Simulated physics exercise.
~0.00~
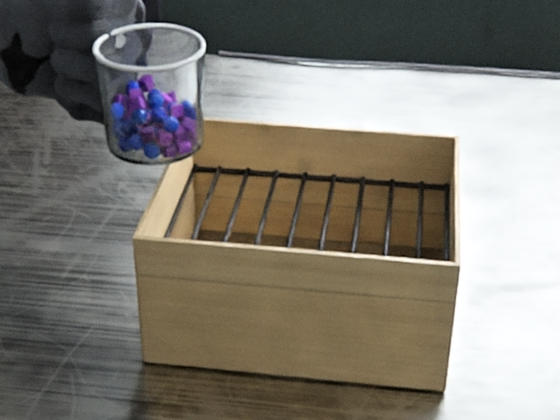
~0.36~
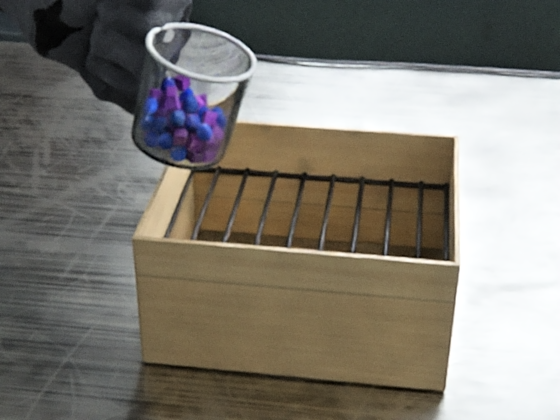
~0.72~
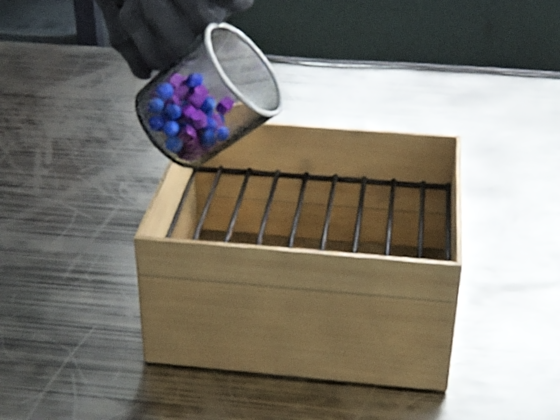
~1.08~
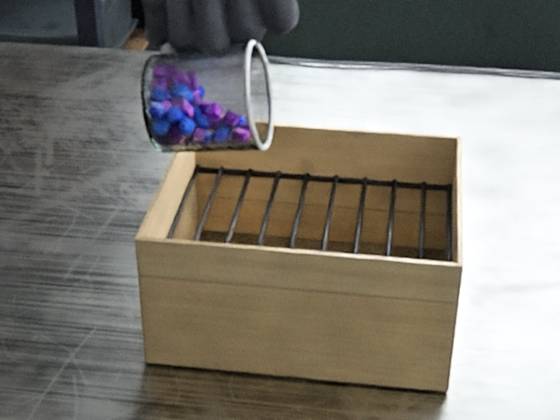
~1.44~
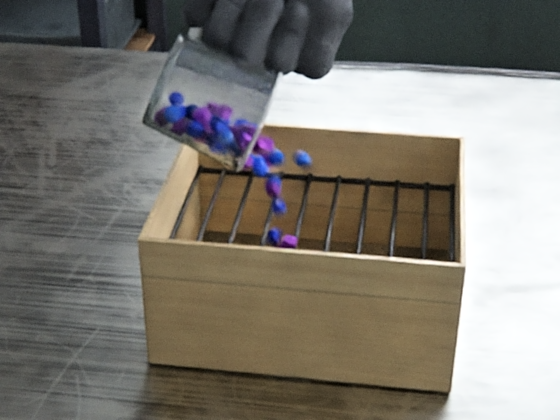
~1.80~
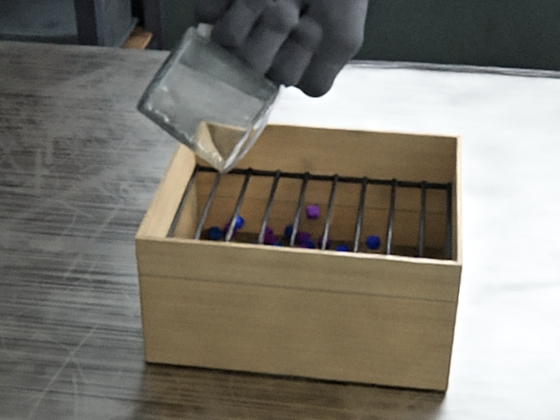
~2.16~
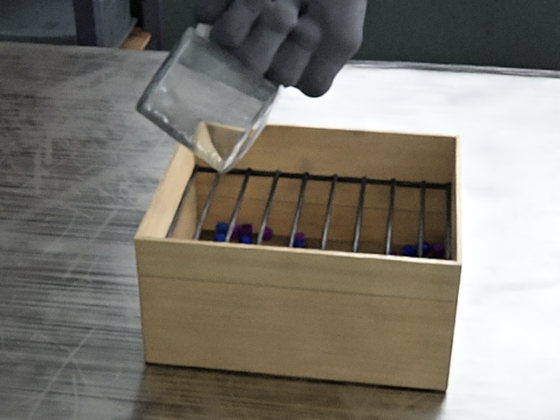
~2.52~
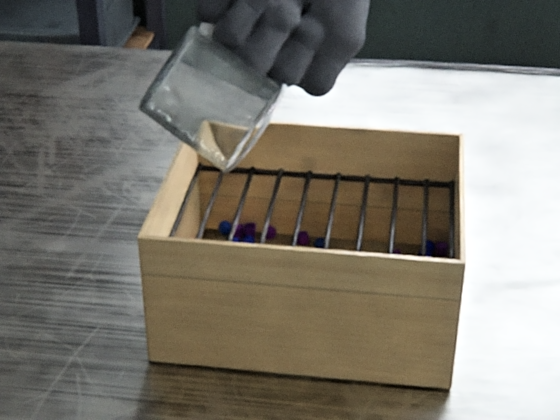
A gloved hand tips purple and blue pieces from a cup through wires into a box.
